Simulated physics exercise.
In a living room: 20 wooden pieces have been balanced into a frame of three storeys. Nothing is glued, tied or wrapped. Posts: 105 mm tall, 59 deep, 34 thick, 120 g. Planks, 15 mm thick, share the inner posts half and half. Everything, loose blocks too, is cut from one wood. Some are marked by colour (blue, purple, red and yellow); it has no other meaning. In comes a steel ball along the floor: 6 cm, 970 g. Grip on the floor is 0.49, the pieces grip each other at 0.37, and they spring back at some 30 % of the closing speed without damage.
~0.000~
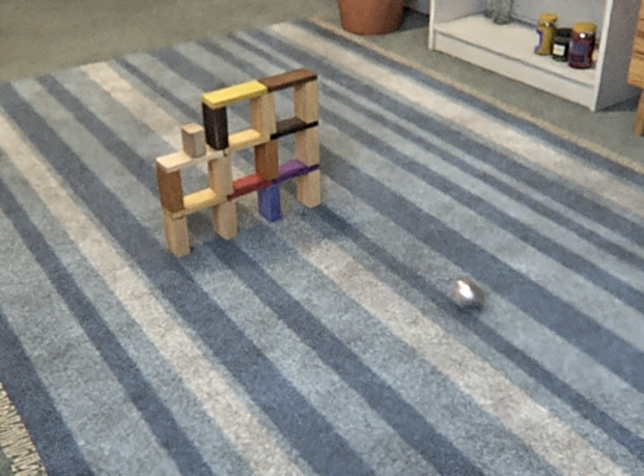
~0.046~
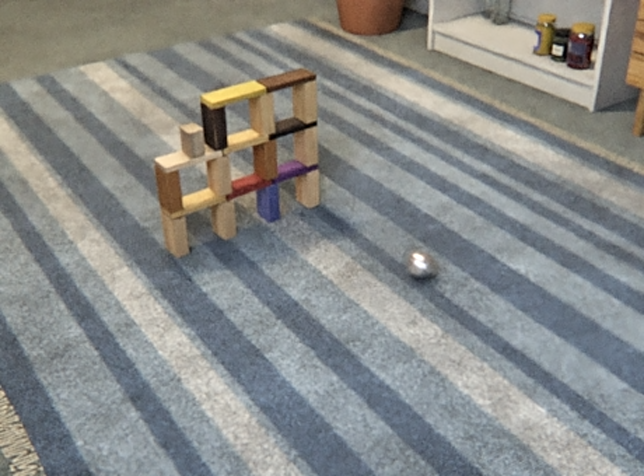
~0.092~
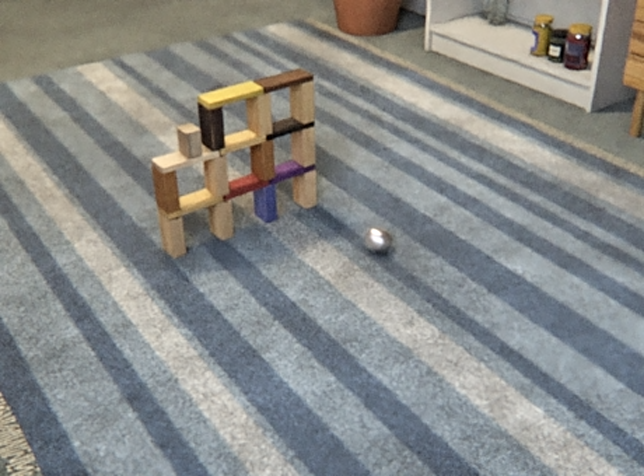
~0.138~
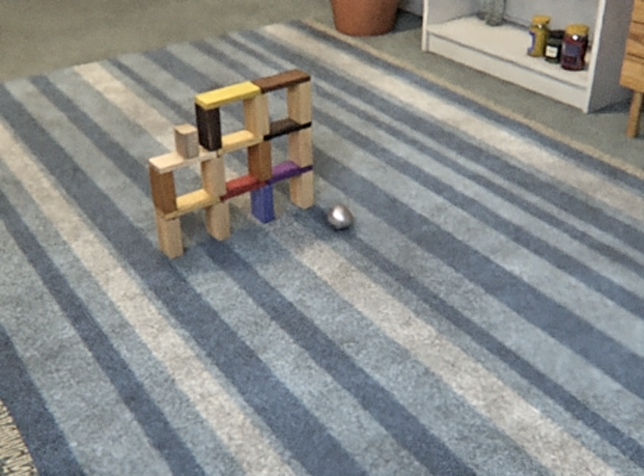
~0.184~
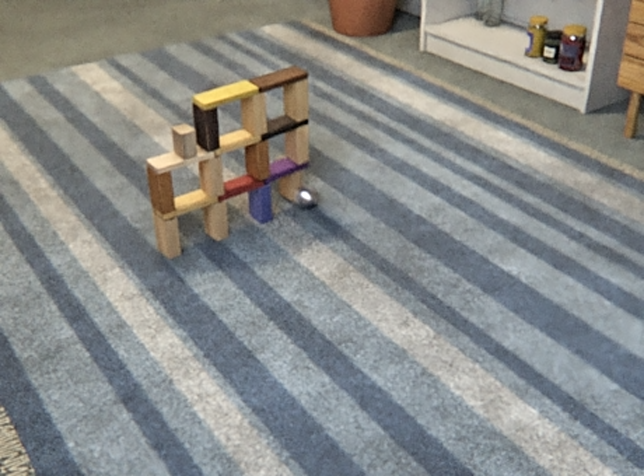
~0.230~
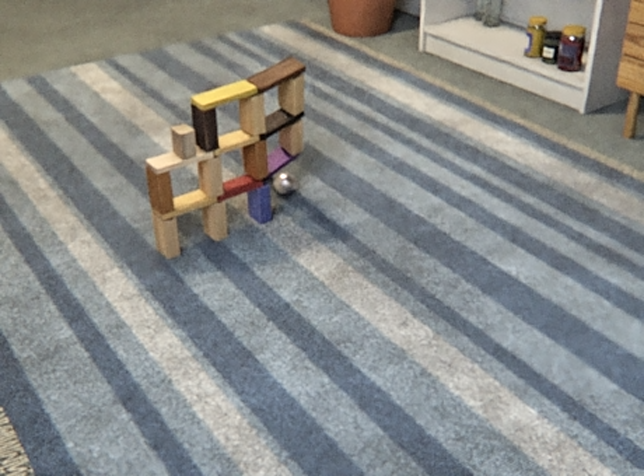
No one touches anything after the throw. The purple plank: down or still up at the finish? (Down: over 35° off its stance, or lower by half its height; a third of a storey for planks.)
The purple plank drops.
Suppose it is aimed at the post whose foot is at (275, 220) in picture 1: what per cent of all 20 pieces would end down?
In that case 100 per cent.
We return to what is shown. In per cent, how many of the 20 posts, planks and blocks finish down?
Near 40 per cent.
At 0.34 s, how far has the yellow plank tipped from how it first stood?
Roughly 0°.
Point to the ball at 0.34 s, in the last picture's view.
At about (240, 154).
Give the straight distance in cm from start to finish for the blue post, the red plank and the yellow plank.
Moved: Blue 0, red 0, yellow 5.
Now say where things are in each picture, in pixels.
In the first frame (we follow the side turned to the camera; the camera pans a little), ball (467, 294) 52 cm from contact, 3.1 m/s; purple plank (291, 167); blue post (275, 204); red plank (245, 183); no piece has moved.
Ball (421, 266) 38 cm from contact, 3.1 m/s; purple plank (290, 168), in the second frame.
Ball (379, 240) 24 cm from contact, 3.1 m/s; purple plank (287, 168), in the third frame.
Ball (339, 217) 10 cm from contact, 3.1 m/s; purple plank (284, 168), in the fourth frame.
Ball (307, 197) after contact, 2.1 m/s; purple plank (281, 166) tipped 4°; 6 stirred so far, in the fifth frame.
Ball (286, 183) after contact, 2.1 m/s; purple plank (276, 159) tipped 10°; yellow plank (224, 92) displaced 8 mm; red plank (236, 184); steepest lean 18°, the post at (286, 135); 9 stirred so far, in the sixth frame.
Around 0.34 s, ball still moving; 3 of the 20 pieces down; purple plank tipped 17°, 58 mm lower; yellow plank displaced 15 mm.
Around 0.50 s, ball still moving; 6 of the 20 pieces down; purple plank 10 cm lower; yellow plank displaced 15 mm.
Around 0.92 s, ball still moving; 8 of the 20 pieces down; purple plank 10 cm lower; yellow plank tipped 58°, 46 mm lower.
Finally (1.8 s), ball rolling away; 8 of the 20 pieces down; purple plank 10 cm lower; yellow plank tipped 58°, 48 mm lower; blue post unmoved. Seen by the last camera, middles, purple plank near (259, 182), yellow plank near (225, 117).
